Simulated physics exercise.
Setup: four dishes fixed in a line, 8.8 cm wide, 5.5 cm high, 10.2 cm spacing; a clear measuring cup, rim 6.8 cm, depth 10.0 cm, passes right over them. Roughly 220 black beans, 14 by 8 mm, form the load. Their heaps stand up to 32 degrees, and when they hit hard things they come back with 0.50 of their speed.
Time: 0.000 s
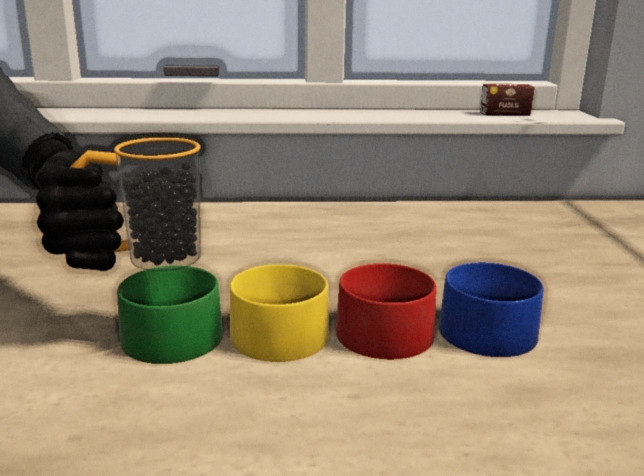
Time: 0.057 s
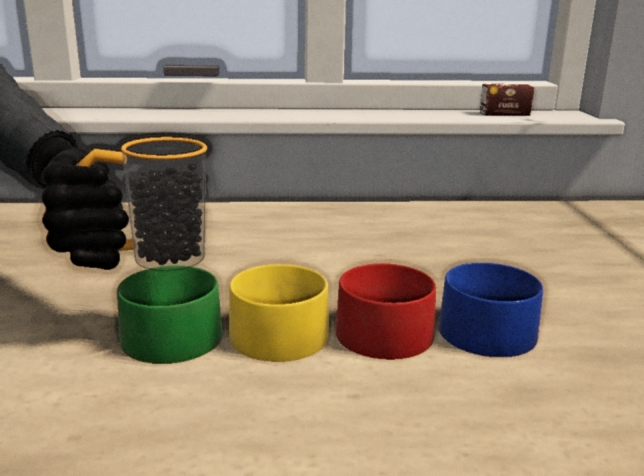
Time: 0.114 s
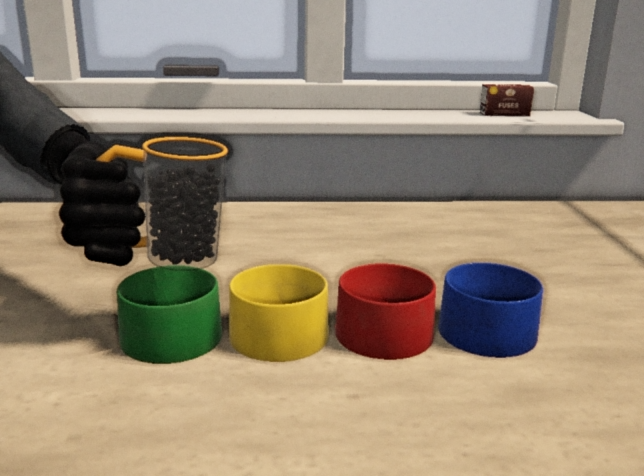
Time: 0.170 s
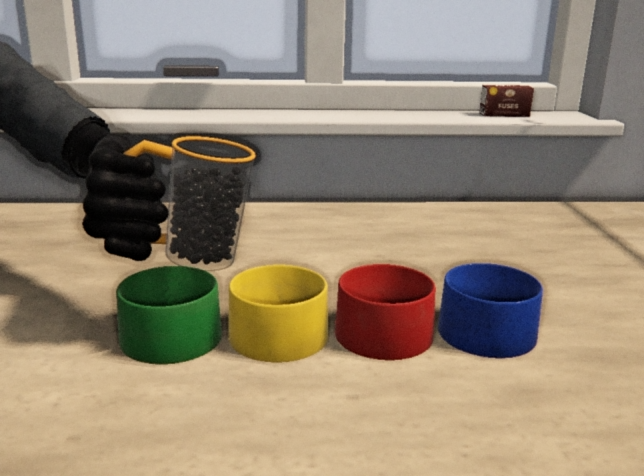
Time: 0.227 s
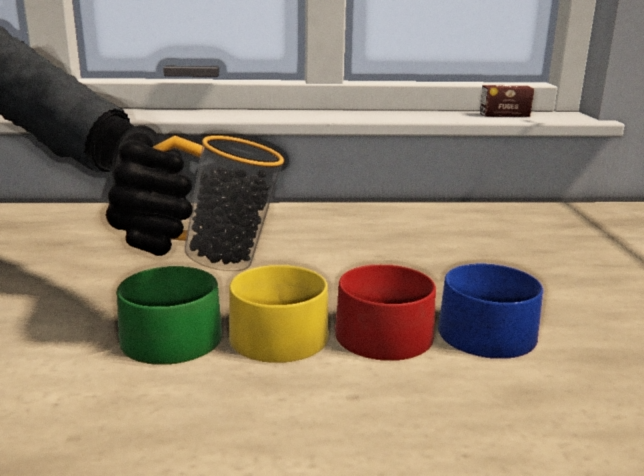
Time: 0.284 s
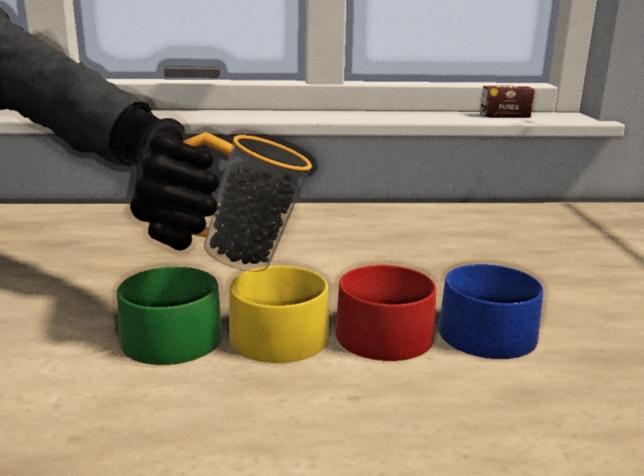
A black-gloved hand held a clear cup of black beans above a row of green, yellow, red and blue dishes, then moved it a short way right while gradually tilting it rightward.
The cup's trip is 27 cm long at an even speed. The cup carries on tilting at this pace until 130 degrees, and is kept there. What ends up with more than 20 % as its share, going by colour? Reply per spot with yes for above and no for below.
Red: No, below. Blue: Yes, above. Green: No, below. Yellow: No, below. Counter: No, below.
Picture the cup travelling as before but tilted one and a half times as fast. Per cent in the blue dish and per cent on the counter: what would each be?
Blue 90, counter 10.
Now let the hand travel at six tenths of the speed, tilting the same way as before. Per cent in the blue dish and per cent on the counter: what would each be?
Blue 100, counter 0.
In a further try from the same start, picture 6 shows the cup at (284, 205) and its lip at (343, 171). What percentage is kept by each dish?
In the end red holds 0, blue holds 100, green holds 0, yellow holds 0.
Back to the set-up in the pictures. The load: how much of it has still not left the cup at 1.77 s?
My guess is near 0 per cent.
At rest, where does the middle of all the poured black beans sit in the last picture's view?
Look around (496, 309) in the last picture.
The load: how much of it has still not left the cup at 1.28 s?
About 90 %.
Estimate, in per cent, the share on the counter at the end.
Near 0 percent, roughly speaking.
After 0.88 s, tilt 71 degrees; cup holds 100 %.
After 1.28 s, tilt 106 degrees; cup holds 90 %, blue 10 %.
After 1.77 s, tilt 130 degrees; cup holds 0 %, blue 100 %.
By 2.1 s all is still; red 0 %, blue 100 %, green 0 %, yellow 0 %, counter 0 %.
